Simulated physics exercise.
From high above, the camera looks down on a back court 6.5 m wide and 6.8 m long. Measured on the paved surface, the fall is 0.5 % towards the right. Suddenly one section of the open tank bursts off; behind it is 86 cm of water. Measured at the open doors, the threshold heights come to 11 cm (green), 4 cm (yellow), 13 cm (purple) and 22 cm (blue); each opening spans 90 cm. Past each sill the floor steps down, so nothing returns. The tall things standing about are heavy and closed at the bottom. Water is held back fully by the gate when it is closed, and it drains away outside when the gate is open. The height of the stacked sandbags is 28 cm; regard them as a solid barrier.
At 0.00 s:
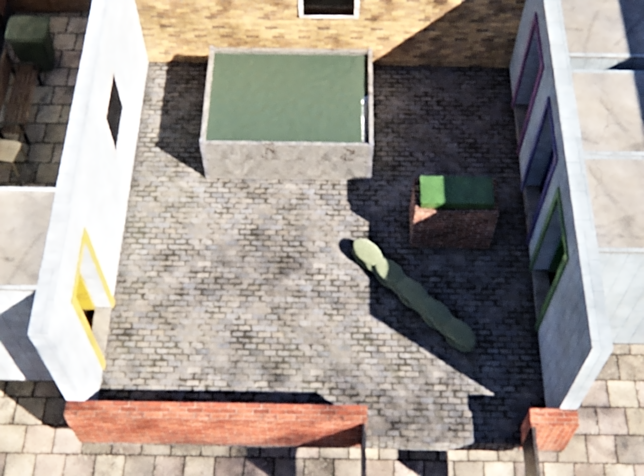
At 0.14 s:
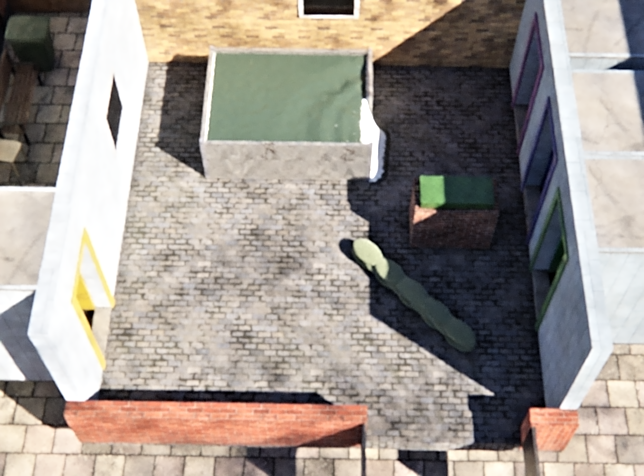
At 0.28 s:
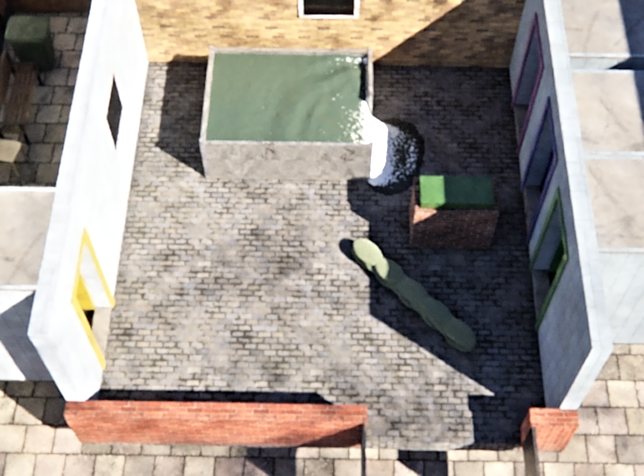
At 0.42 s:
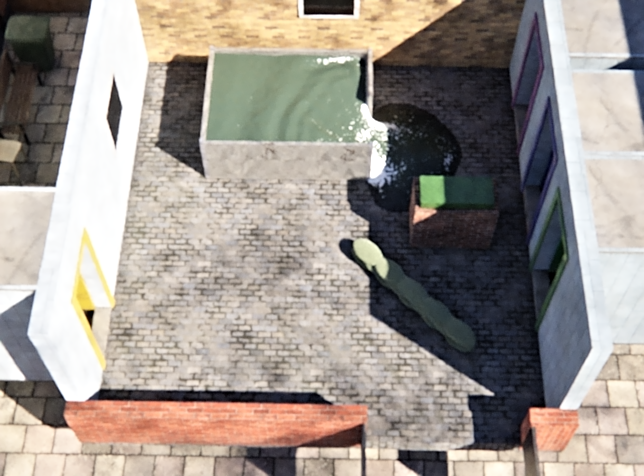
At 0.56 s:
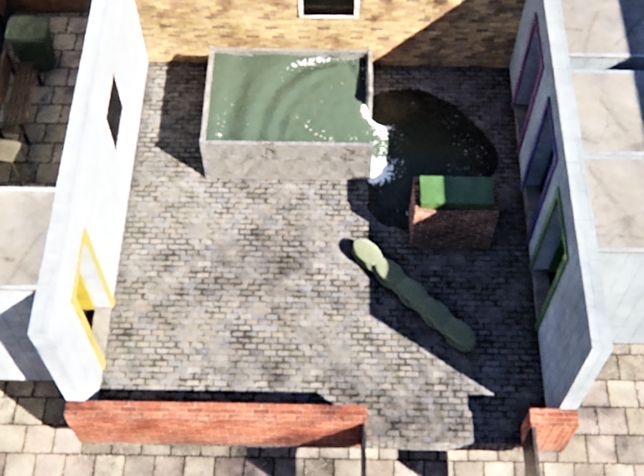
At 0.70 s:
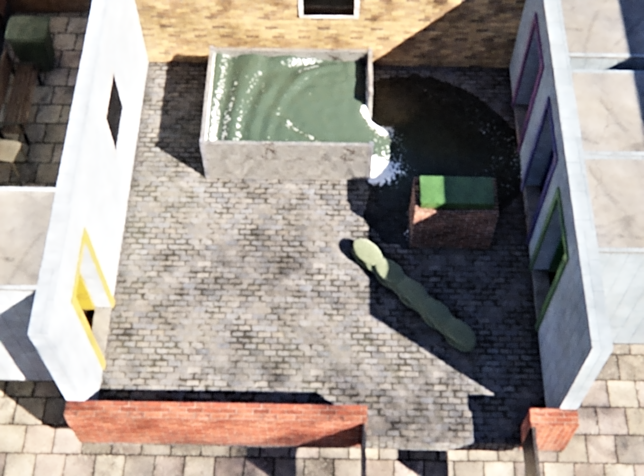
In the video, a raised tank of green water stands in a paved courtyard; its right side bursts open, and water pours out, spreading rightward as a dark pool around a small green-topped brick block while ripples cross the tank.
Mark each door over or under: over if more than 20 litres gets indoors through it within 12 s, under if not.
Green door: Under, yellow door: Under, purple door: Over, blue door: Over.
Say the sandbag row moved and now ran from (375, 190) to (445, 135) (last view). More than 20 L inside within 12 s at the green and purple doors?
Then the green door is short of it and the purple door is over the mark.
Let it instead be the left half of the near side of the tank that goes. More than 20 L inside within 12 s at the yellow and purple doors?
Log - yellow: Threshold topped, purple: Threshold not reached.
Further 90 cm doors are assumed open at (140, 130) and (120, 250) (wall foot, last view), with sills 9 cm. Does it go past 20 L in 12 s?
Taking them in order, the first is fine and the second fine.
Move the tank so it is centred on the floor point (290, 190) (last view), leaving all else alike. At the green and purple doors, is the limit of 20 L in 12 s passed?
So the green door tops the limit and the purple door tops the limit.
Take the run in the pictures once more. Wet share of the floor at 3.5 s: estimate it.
Close to 35 in a hundred parts are wet.
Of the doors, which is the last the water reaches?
It would be the yellow one.
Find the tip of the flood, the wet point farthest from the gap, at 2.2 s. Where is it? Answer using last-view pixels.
Somewhere near pixel (536, 404).
After 1.4 s water covers 20 % of the floor and is deepest (52 cm) near (515, 197); green door 2 cm at the sill, 0 L in, yellow door not reached, purple door 31 cm at the sill, 58 L in, blue door 42 cm at the sill, 28 L in.
After 2.2 s water covers 30 % of the floor and is deepest (41 cm) near (492, 187); green door 6 cm at the sill, 0 L in, yellow door not reached, purple door 37 cm at the sill, 185 L in, blue door 40 cm at the sill, 148 L in.
After 3.5 s water covers 35 % of the floor and is deepest (36 cm) near (502, 71); green door 7 cm at the sill, 0 L in, yellow door not reached, purple door 28 cm at the sill, 340 L in, blue door 29 cm at the sill, 263 L in.
After 7.0 s water covers 55 % of the floor and is deepest (24 cm) near (502, 71); green door 9 cm at the sill, 0 L in, yellow door not reached, purple door 18 cm at the sill, 489 L in, blue door 18 cm at the sill, 290 L in.
After 12.0 s water covers 90 % of the floor and is deepest (16 cm) near (515, 197); green door 6 cm at the sill, 0 L in, yellow door 3 cm at the sill, 0 L in, purple door 13 cm at the sill, 516 L in, blue door 13 cm at the sill, 290 L in.
